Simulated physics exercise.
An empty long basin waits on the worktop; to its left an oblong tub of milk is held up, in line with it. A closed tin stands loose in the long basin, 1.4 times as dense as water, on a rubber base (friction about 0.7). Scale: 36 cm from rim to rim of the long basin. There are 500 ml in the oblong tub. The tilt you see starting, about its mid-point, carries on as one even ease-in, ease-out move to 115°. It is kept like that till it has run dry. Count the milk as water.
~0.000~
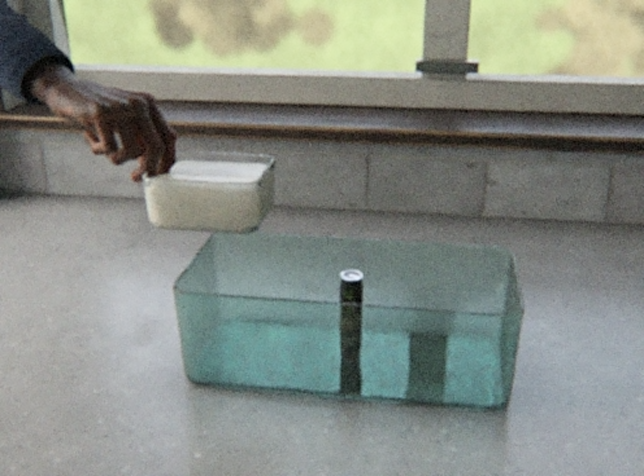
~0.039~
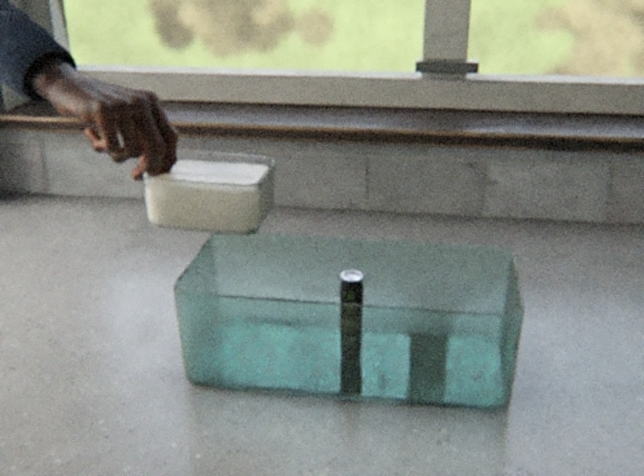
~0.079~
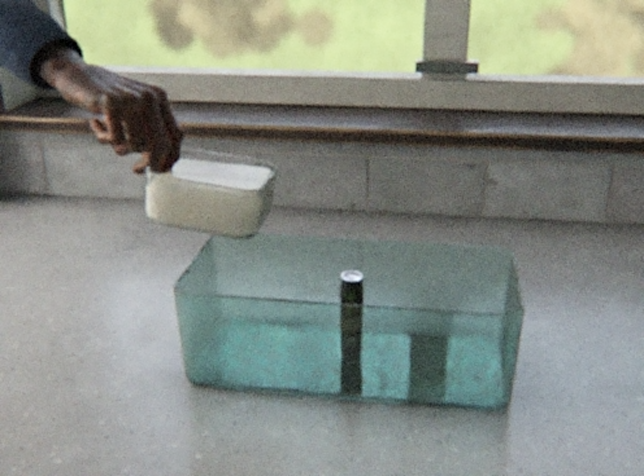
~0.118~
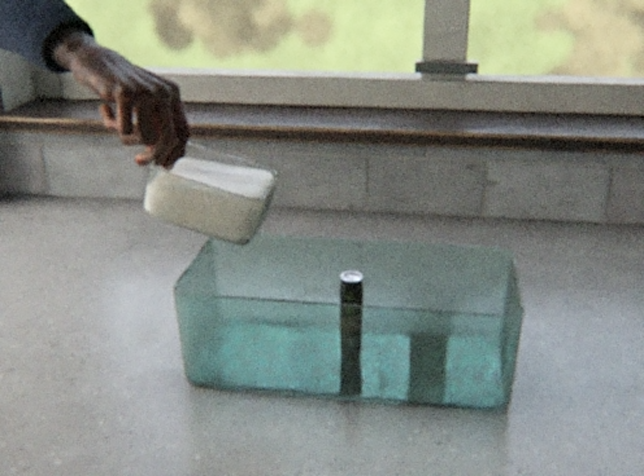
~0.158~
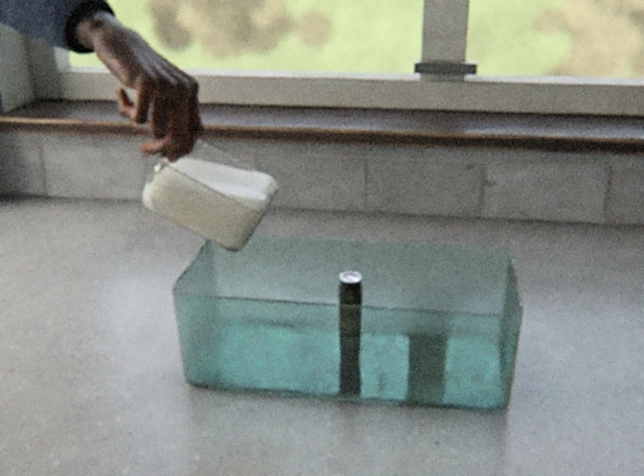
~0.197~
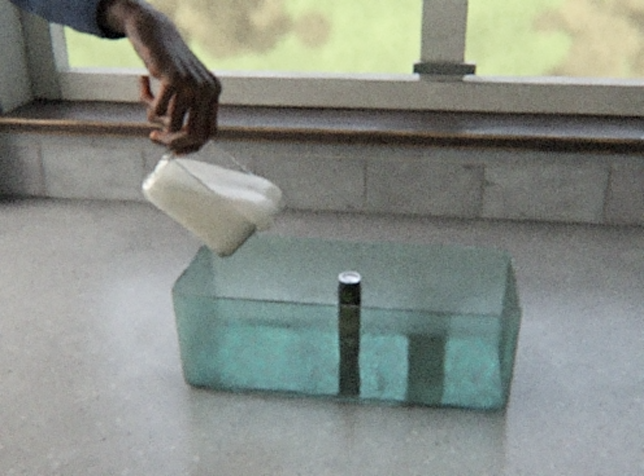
A small clear tub of white milk is held by a hand above a grey worktop by a window, seen from slightly above. Below and to its right sits a long, see-through teal basin, with a dark, pale-topped tin upright near its middle. The hand rises and turns, tilting the tub steadily further down to the right as the milk shifts toward that rim, while the camera stays still.
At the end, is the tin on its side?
The tin stays up.
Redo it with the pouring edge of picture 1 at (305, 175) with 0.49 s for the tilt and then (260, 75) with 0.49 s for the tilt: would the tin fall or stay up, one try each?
First it keeps standing; then it topples.
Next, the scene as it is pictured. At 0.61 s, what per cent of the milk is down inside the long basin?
About 98 per cent.
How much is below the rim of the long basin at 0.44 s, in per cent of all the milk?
About 84 per cent.
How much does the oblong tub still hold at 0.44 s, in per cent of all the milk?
About 8 per cent.
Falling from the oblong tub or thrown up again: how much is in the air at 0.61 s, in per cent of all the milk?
About 2 per cent.
Then, 0.44 s in, the tilt is 111° and 8 per cent is still to pour; the tin stands where it began.
Then, 0.61 s in, the tilt is 115° and 0 per cent is still to pour; the tin stands where it began.
Then, 0.79 s in, the tilt is 115° and 0 per cent is still to pour; the tin stands where it began.
Then, 0.99 s in, the tilt is 115° and 0 per cent is still to pour; the tin stands where it began.
Finally, the tin stands where it began.
